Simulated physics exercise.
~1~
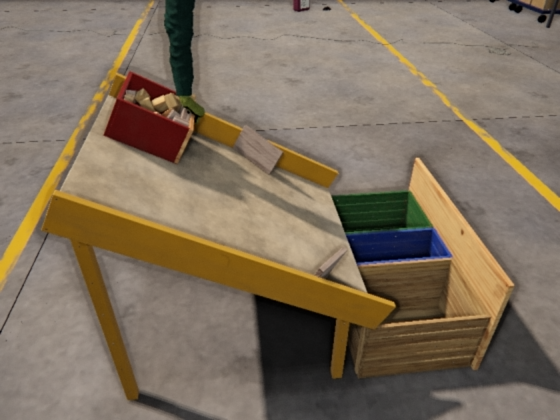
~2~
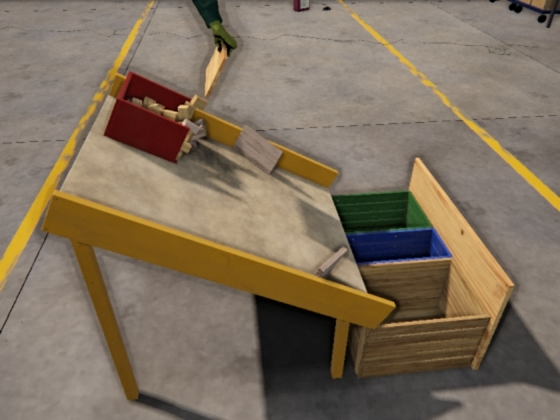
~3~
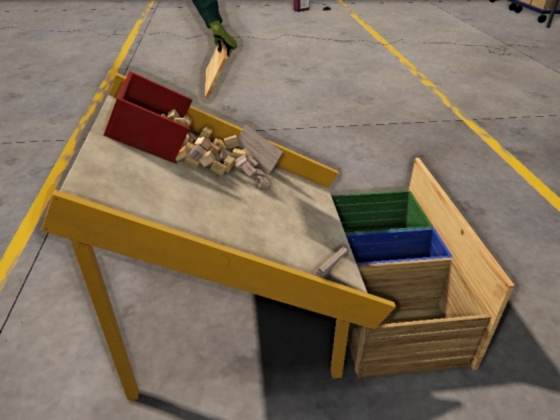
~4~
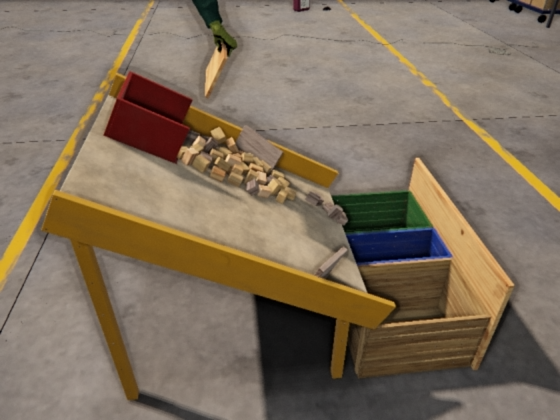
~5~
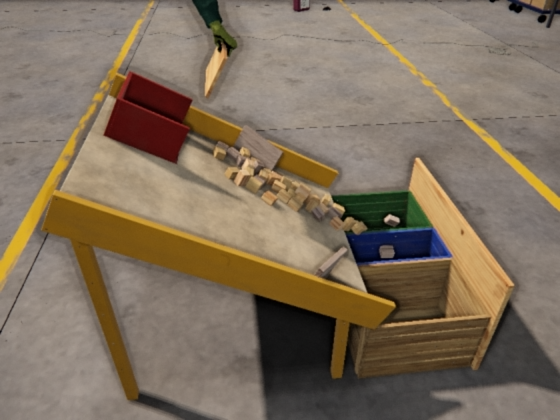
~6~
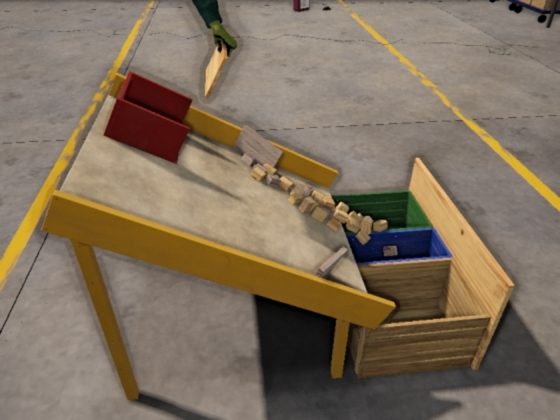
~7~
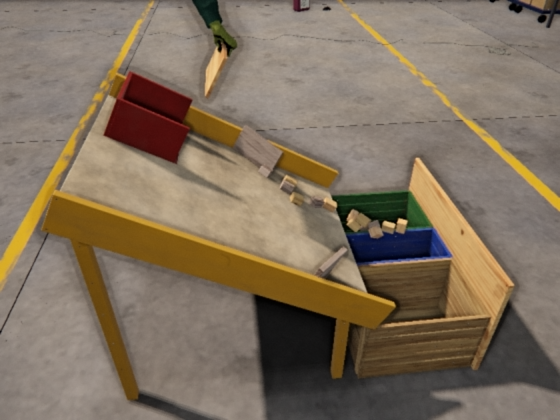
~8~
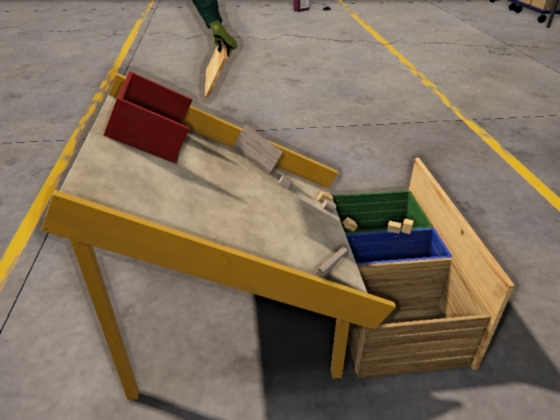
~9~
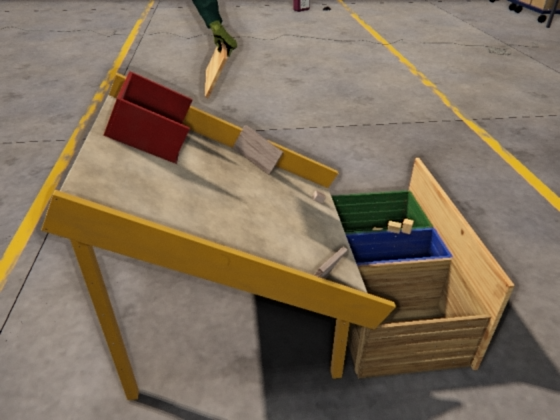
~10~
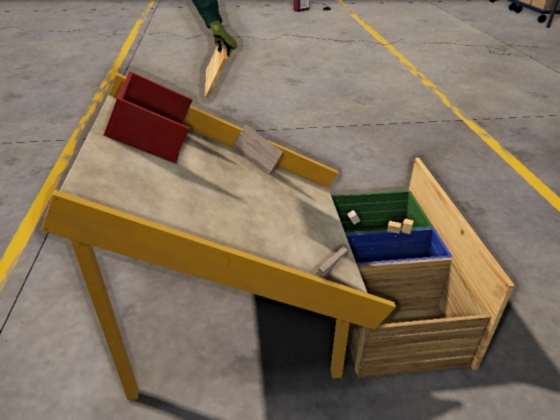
To begin with, a red pen full of small wooden offcuts sits at the top of a sloping yellow-edged table, with a gloved hand just behind it. The hand whips the wooden gate up and holds it clear, and the pieces start tumbling out. They spread down the slope past an angled board, then string out toward the lower right edge. The first few drop into the green tub and blue tote, and the rest follow in a thinning stream. Finally the table is clear of offcuts, most lie in the far green tub, fewer in the blue tote, and the wooden tote stays empty.
